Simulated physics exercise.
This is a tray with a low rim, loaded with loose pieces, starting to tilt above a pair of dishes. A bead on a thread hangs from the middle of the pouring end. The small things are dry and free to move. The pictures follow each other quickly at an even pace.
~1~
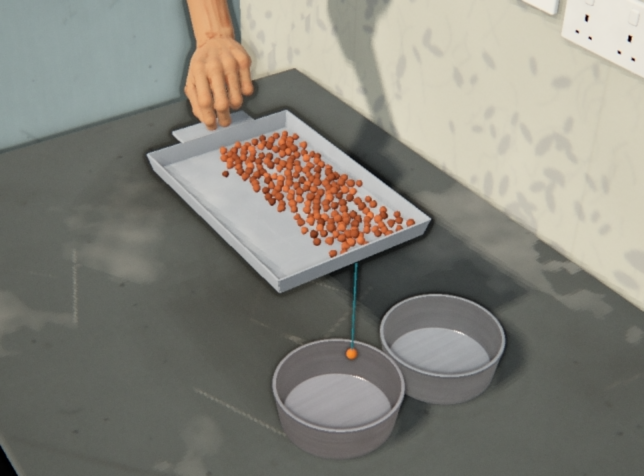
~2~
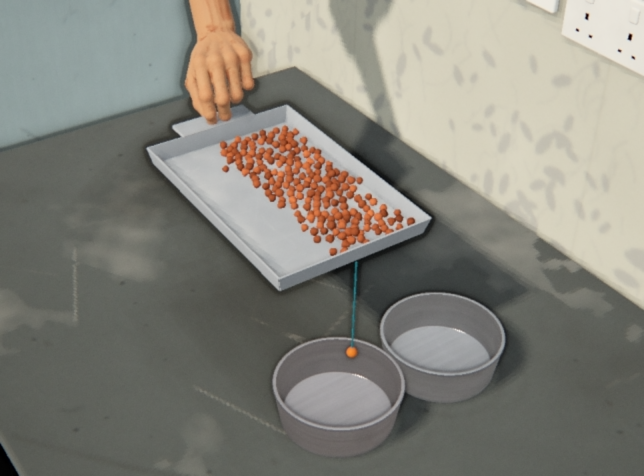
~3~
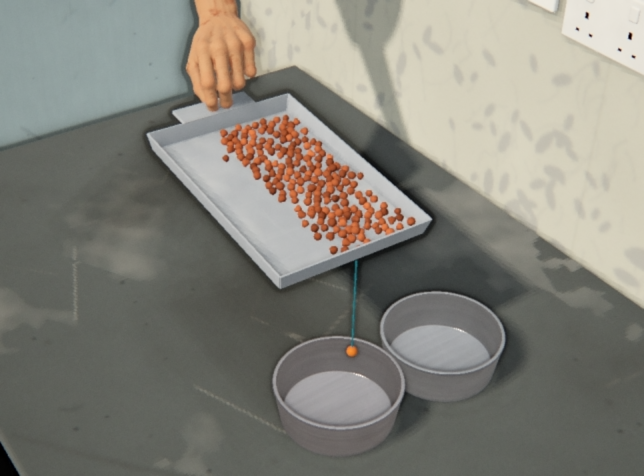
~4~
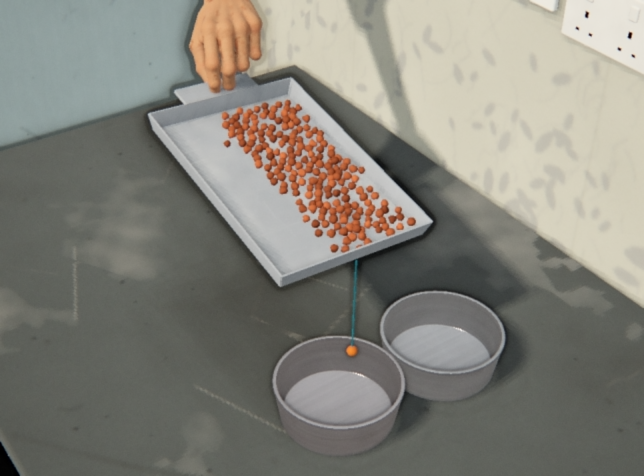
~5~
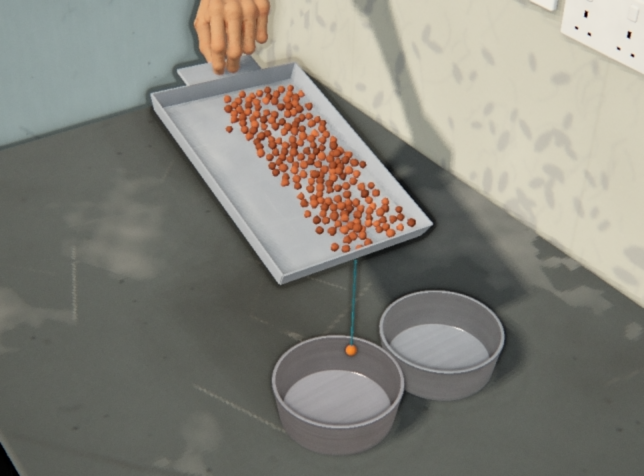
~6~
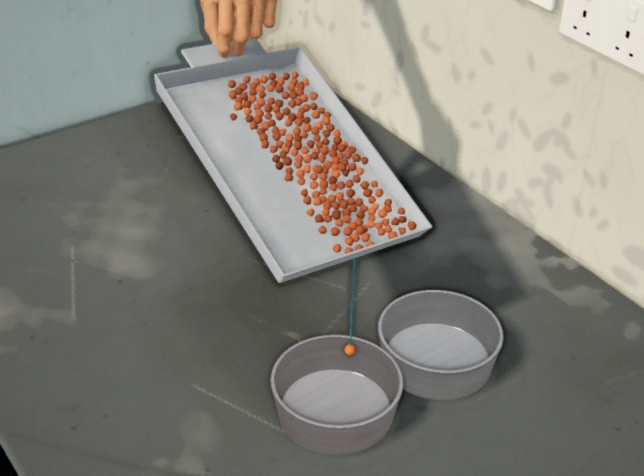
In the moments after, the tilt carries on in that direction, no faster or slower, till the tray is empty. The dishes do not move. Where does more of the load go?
It favours the right dish.
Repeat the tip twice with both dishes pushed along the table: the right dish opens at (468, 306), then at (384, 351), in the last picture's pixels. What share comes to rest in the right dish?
First some 10, then 80 per cent.
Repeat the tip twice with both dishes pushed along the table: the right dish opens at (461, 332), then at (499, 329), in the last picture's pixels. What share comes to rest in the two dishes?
Roughly 90 per cent, and 90 per cent.
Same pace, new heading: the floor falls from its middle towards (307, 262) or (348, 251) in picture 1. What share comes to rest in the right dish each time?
Near 0 % and 20 %.
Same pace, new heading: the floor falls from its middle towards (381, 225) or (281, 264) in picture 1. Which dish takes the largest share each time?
One: Right. Two: The left dish.
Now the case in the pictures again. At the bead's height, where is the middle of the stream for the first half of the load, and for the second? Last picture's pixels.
The first part at (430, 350); the rest at (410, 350).
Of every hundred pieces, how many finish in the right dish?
Some 50 per cent.
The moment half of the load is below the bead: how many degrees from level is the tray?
At about 110°.
Soon, tray tipped steeply; all on the tray.
A while on, tray tipped past a quarter turn; about a third on the tray; a small part in the left dish; a small part in the right dish; a small part outside both; about half in the air.
Towards the end, tray tipped past a quarter turn; about a quarter in the left dish; about half in the right dish; about a quarter outside both; a stray few in the air.
Finally, tray tipped past a quarter turn; about a quarter in the left dish; about half in the right dish; about a quarter outside both; a stray few in the air.
